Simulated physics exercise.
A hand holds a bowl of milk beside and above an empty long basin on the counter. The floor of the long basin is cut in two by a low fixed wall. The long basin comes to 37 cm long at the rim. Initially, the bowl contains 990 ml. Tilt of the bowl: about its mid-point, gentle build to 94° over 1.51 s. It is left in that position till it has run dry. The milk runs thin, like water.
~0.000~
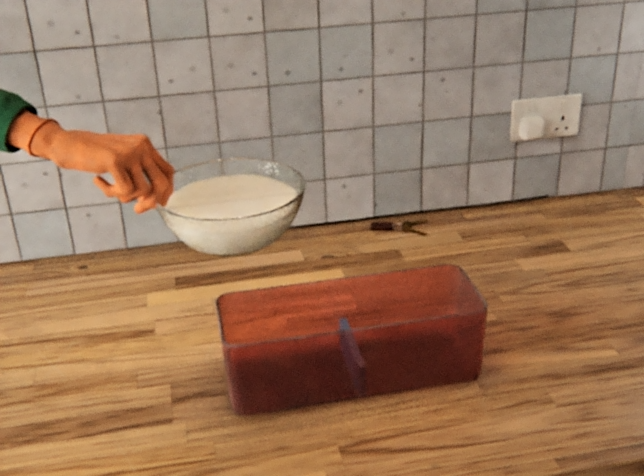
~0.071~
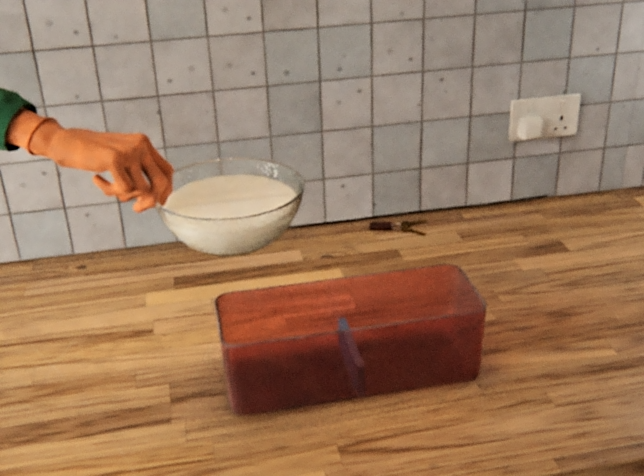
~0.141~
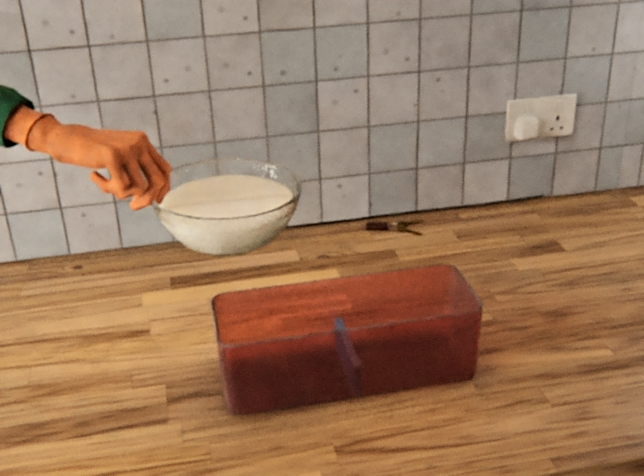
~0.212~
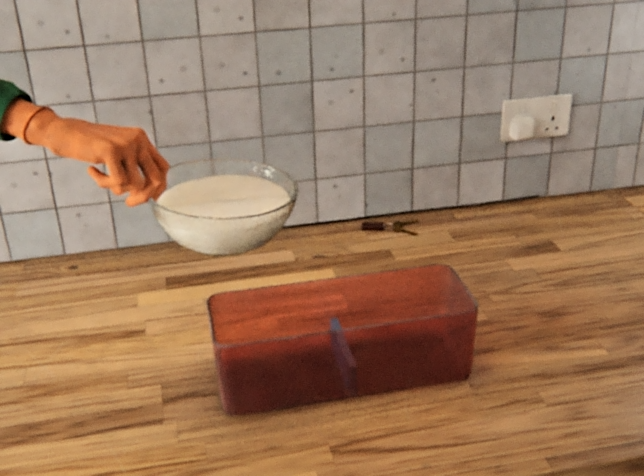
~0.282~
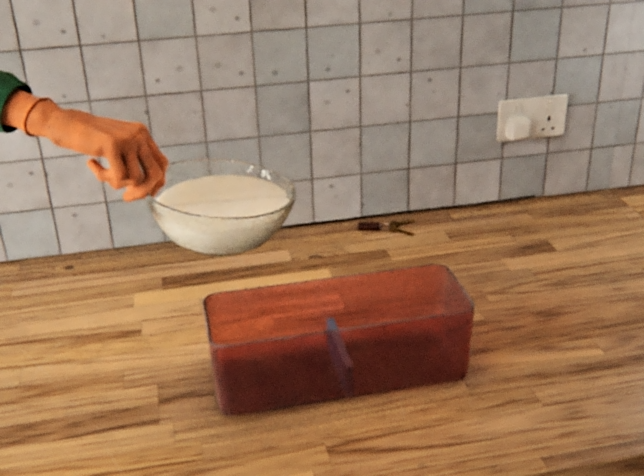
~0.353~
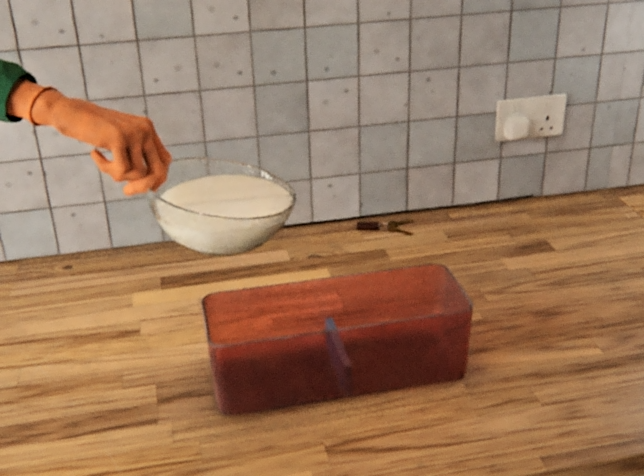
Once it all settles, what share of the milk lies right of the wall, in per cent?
63 %.
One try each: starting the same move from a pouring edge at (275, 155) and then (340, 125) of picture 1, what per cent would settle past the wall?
In turn about 40 and 90 per cent.
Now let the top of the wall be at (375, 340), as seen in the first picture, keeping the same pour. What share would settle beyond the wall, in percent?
That would be about 20 in a hundred, I'd say.
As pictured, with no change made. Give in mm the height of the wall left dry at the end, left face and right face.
Left: Roughly 36 mm; right: Roughly 22 mm.
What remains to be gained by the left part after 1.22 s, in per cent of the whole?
About 10 percent.
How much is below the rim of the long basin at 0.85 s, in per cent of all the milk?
Near 20 in a hundred.
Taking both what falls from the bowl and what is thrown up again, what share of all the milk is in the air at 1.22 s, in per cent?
Near 7 per cent, I'd say.
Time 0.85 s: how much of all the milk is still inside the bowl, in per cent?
About 48 per cent.
Then, 0.85 s in, the tilt is 56° and 47 per cent is still to pour, 4 is left of the wall and 17 right of it.
Then, 1.22 s in, the tilt is 85° and 3 per cent is still to pour, 26 is left of the wall and 64 right of it.
Then, 1.60 s in, the tilt is 94° and 0 per cent is still to pour, 36 is left of the wall and 63 right of it.
Then, 2.01 s in, the tilt is 94° and 0 per cent is still to pour, 36 is left of the wall and 63 right of it.
Finally, 36 per cent lies left of the wall, 63 right of it and 1 outside.
